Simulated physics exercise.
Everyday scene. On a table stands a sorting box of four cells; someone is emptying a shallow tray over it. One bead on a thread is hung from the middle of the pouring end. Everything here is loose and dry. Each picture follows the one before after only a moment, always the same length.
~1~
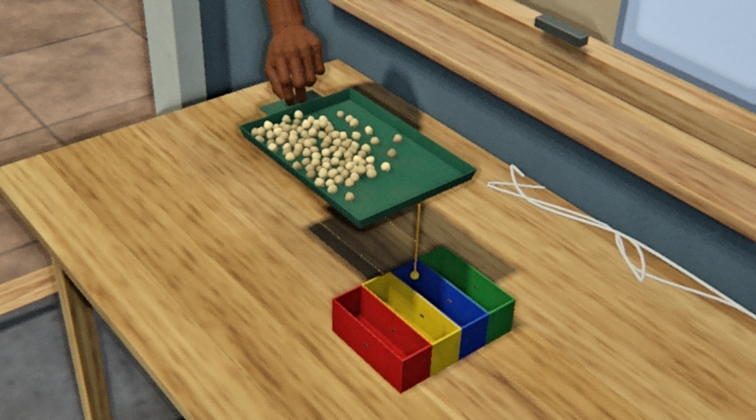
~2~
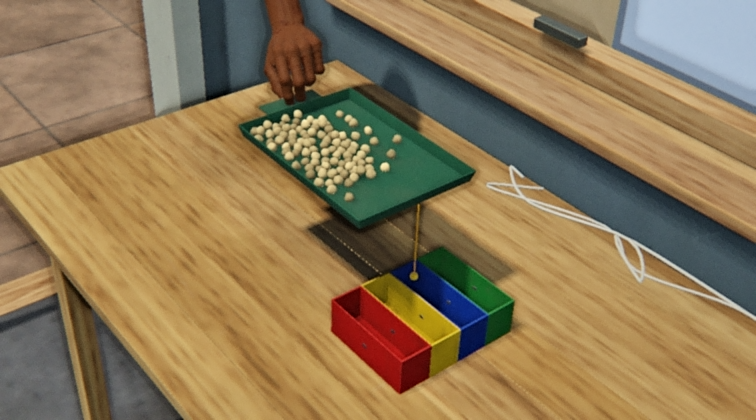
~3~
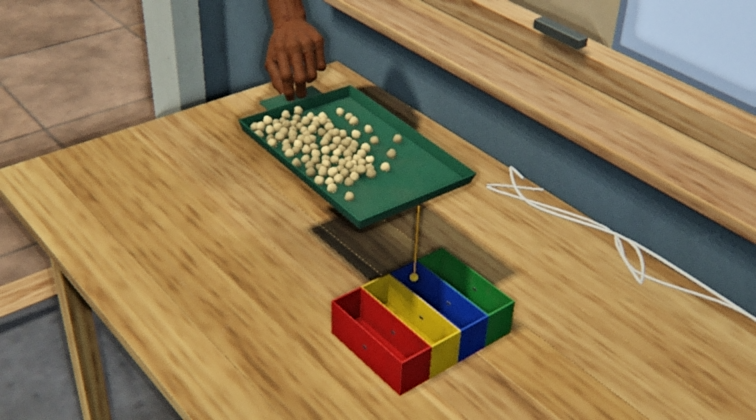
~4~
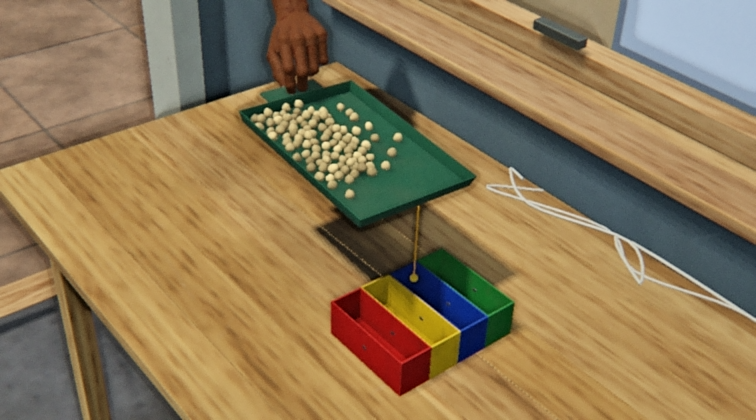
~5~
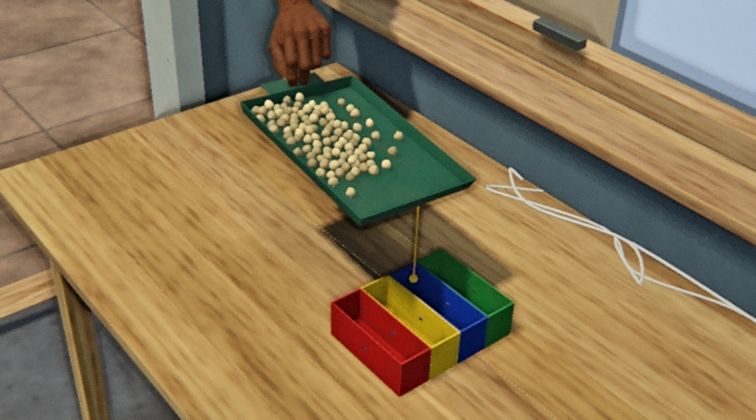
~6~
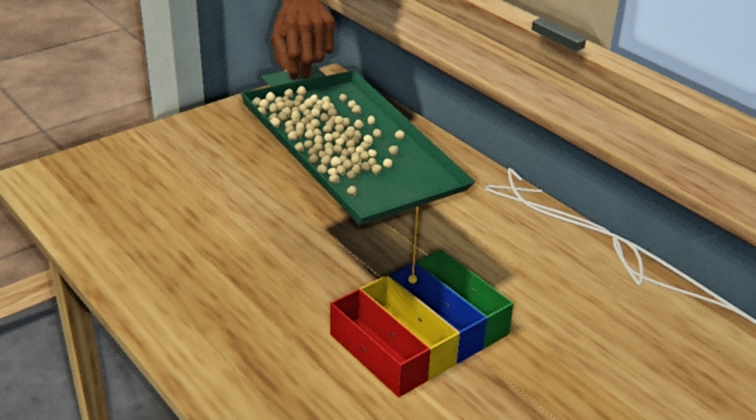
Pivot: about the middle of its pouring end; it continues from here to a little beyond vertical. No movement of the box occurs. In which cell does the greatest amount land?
In the green cell.
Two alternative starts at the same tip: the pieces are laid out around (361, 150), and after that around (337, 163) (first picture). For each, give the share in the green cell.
Roughly 50 per cent, then 40 per cent.
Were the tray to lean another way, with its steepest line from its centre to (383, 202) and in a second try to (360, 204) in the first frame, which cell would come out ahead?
In order, it comes out as the red cell and the red cell.
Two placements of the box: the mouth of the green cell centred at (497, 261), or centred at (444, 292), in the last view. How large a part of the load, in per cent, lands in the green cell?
10 and 10 %.
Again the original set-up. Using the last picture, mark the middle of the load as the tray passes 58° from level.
The load's middle is around (446, 184).
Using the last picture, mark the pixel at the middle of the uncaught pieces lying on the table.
It's centred close to pixel (507, 289).
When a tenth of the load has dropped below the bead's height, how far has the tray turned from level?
Roughly 50 degrees of tilt.
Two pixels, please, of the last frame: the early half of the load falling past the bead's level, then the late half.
First half (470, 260); second half (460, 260).
Soon, tray tipped steeply; most on the tray; a small part in the green cell; a stray few in the blue cell; about a quarter falling or outside the box.
A while on, tray tipped right over; a small part on the tray; about a third in the green cell; a stray few in the blue cell; about half falling or outside the box.
Towards the end, tray tipped past a quarter turn; about half in the green cell; a small part in the blue cell; about half falling or outside the box.
Finally, tray tipped past a quarter turn; about half in the green cell; a small part in the blue cell; none in the red cell; none in the yellow cell; about half outside the box.
